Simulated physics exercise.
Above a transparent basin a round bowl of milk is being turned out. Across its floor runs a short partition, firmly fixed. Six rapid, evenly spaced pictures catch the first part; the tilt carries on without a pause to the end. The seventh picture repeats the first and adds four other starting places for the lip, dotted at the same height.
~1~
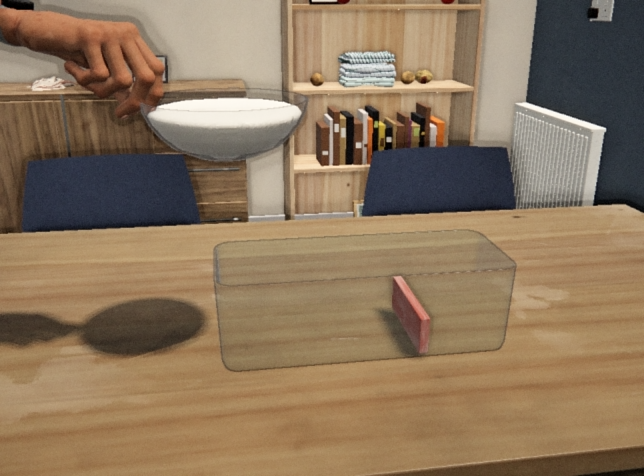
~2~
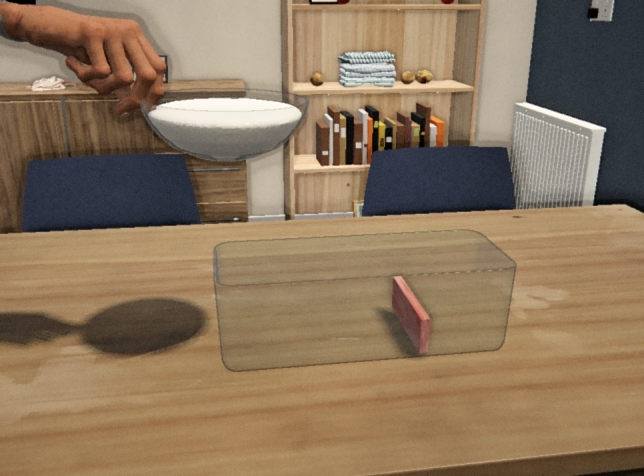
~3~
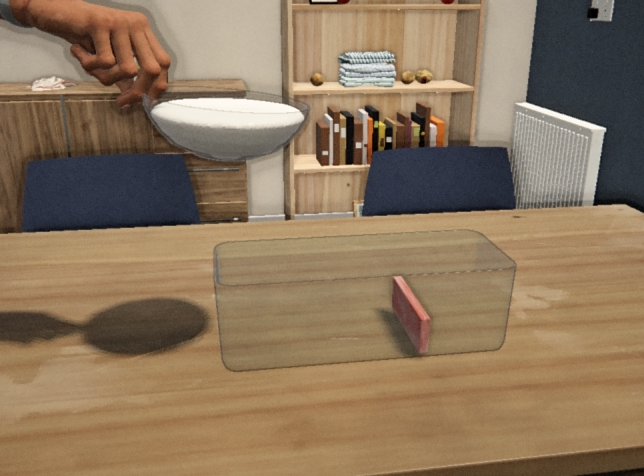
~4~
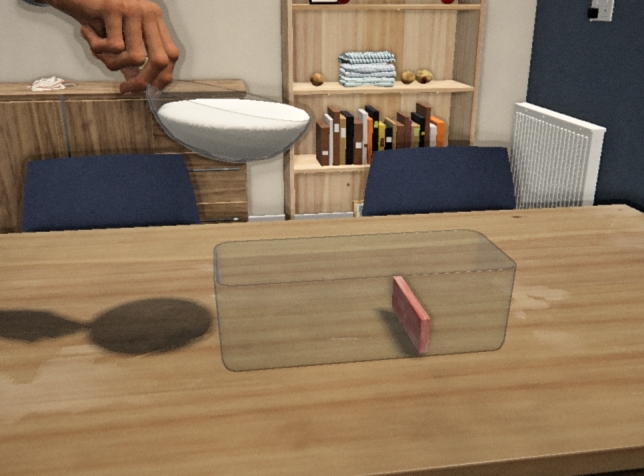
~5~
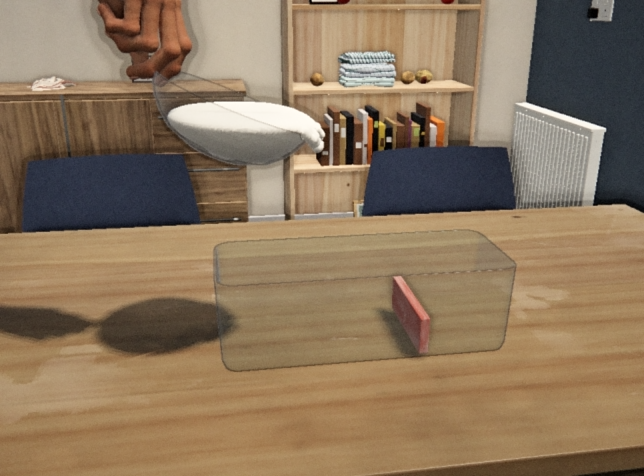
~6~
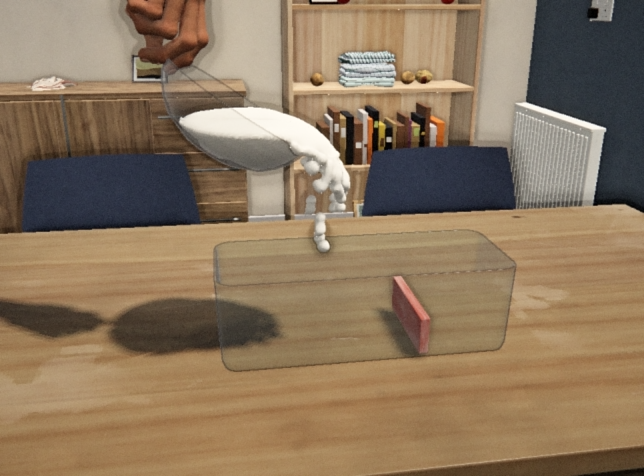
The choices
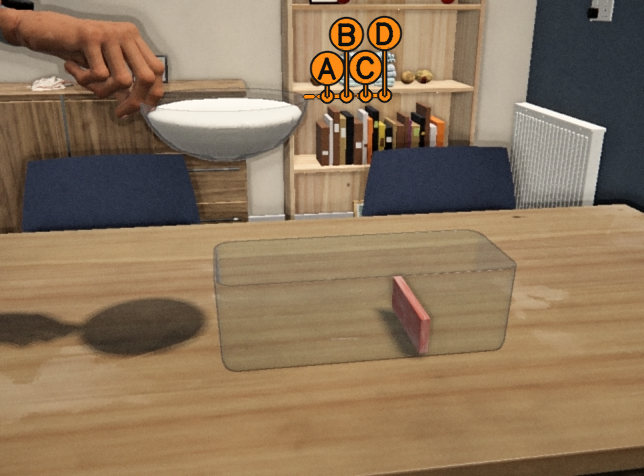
A hand at the upper left holds a clear round bowl of white milk above a wooden table, seen from slightly above by a still camera, with two dark blue chairs, a bookshelf and a white radiator behind. On the table sits a transparent basin with a short red partition right of its middle. The hand barely moves the bowl at first, then tilts it rightward, and milk slides over the lip and drops in a thin, lumpy stream toward the basin.
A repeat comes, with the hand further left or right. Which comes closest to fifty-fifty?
Dot C.
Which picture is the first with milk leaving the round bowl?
Picture 5.
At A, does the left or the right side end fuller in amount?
The left one.
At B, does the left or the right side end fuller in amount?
More ends on the left.
On the marked copy, A at (327, 96); B at (346, 96); C at (365, 95); D at (384, 95).
If A is chosen, about 90 % ends left of the wall and 3 % right of it; 6 % is lost outside.
If B is chosen, about 71 % ends left of the wall and 26 % right of it; 4 % is lost outside.
If C is chosen, about 46 % ends left of the wall and 51 % right of it; 3 % is lost outside.
If D is chosen, about 31 % ends left of the wall and 66 % right of it; 3 % is lost outside.
